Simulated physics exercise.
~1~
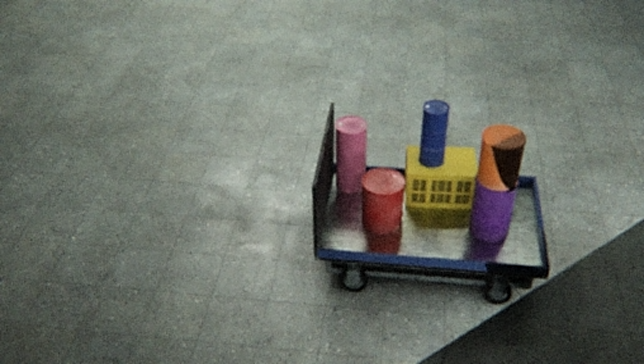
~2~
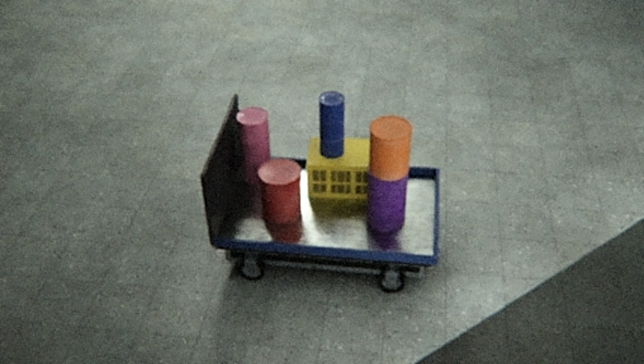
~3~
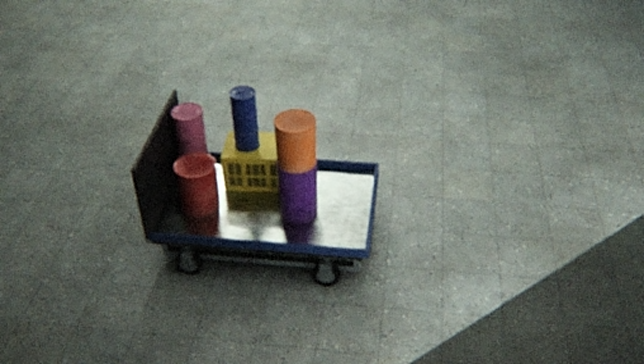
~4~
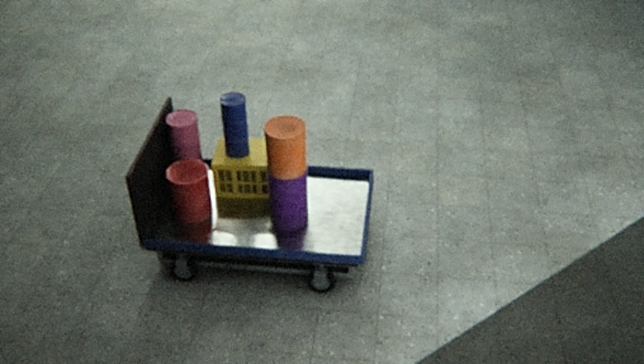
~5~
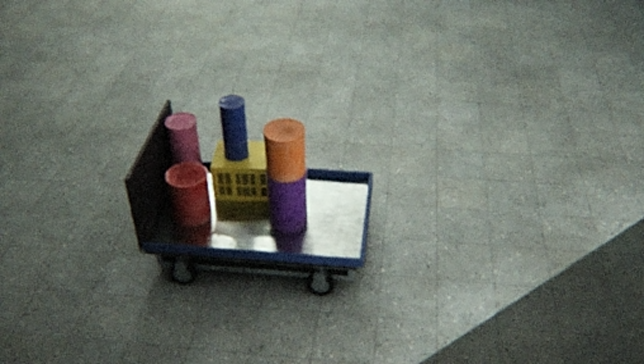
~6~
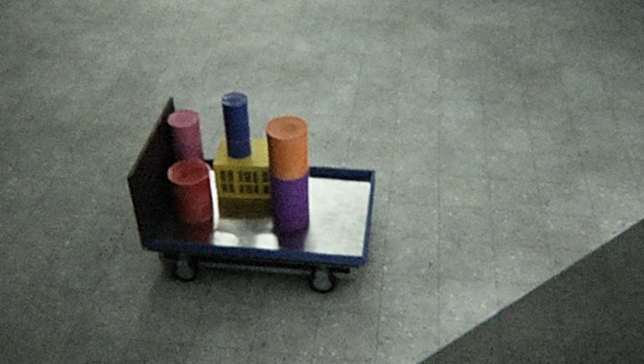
Flatbed cart carrying colourful cylinders and a yellow crate rolling left across a grey floor, then stopping with everything still upright.
